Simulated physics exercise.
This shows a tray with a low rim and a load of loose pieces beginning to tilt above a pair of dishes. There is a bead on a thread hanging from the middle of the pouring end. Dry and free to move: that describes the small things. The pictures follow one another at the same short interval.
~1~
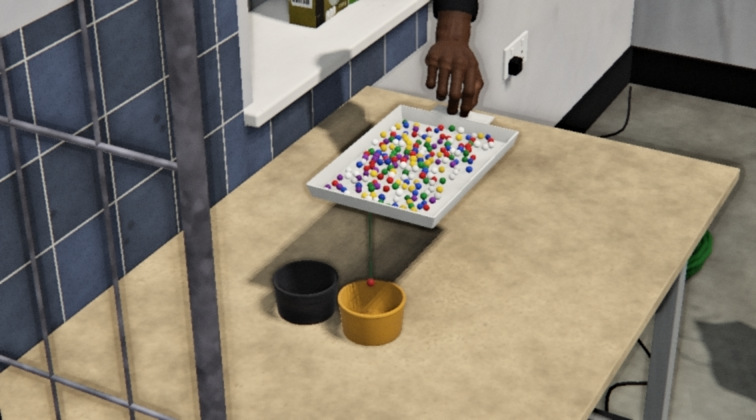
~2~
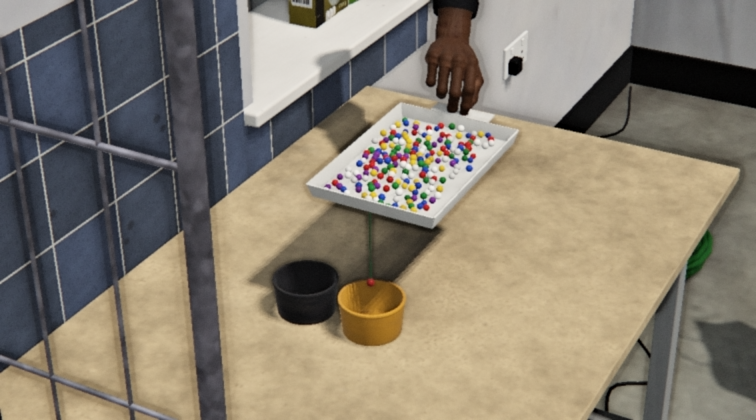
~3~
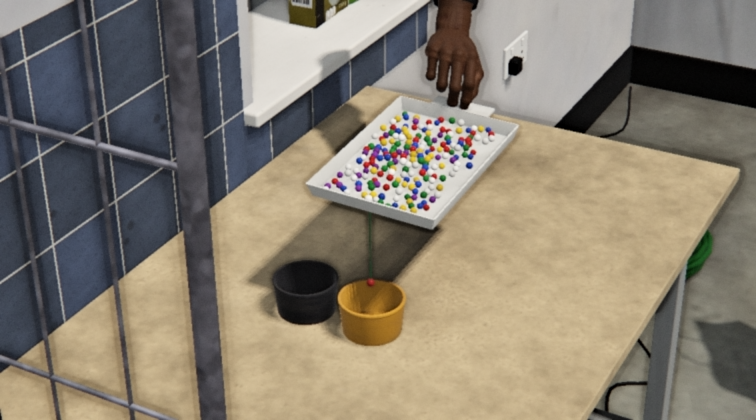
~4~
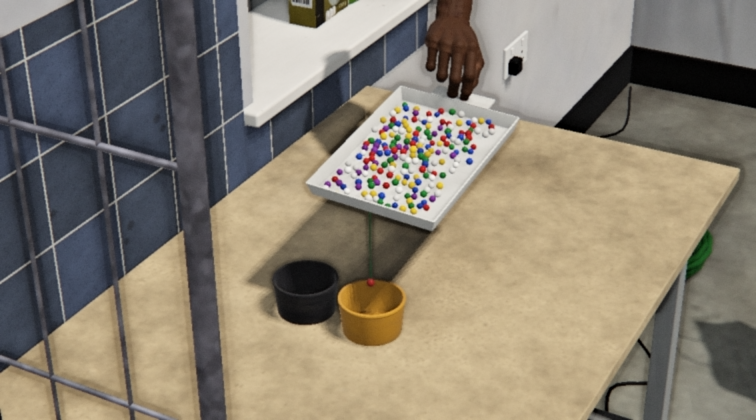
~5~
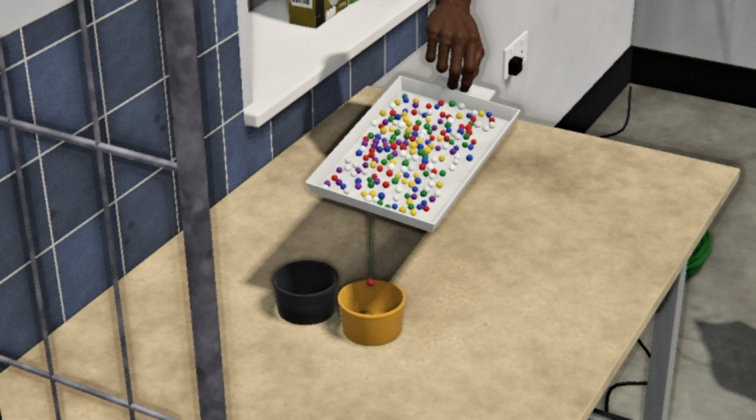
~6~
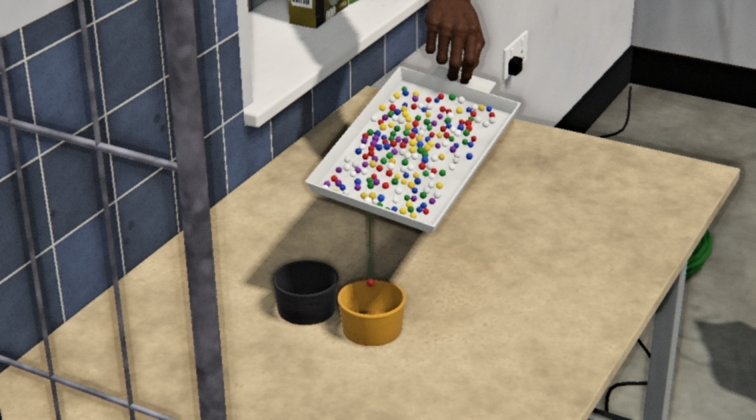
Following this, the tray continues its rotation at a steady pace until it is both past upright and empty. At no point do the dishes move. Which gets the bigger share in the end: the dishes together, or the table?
The table gets the bigger share.
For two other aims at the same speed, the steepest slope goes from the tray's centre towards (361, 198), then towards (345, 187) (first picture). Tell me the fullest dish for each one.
Well, at the first place the left-side one, and at the second the left-side one.
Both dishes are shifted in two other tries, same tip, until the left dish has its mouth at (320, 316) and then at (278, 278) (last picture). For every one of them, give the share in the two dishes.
Trial 1 10%, trial 2 0%.
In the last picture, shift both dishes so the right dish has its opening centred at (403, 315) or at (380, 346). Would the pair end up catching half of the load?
Result - try one, past the halfway mark; try two, below the halfway mark.
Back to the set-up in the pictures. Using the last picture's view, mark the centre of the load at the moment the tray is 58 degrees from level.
I'd mark it close to (408, 204).
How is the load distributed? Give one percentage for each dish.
About: Left dish 0, right dish 0 per cent.
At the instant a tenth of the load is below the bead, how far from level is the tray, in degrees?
Somewhere near 65 degrees, I'd say.
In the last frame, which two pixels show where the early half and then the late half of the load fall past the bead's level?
The opening part goes through (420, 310); what follows goes through (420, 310).
Soon, tray tipped steeply; nearly all on the tray; a stray few outside both; a small part in the air.
A while on, tray tipped right over; a small part on the tray; a small part in the right dish; most outside both; a small part in the air.
Towards the end, tray tipped past a quarter turn; a small part in the right dish; nearly all outside both.
Finally, tray tipped past a quarter turn; a small part in the right dish; none in the left dish; nearly all outside both.
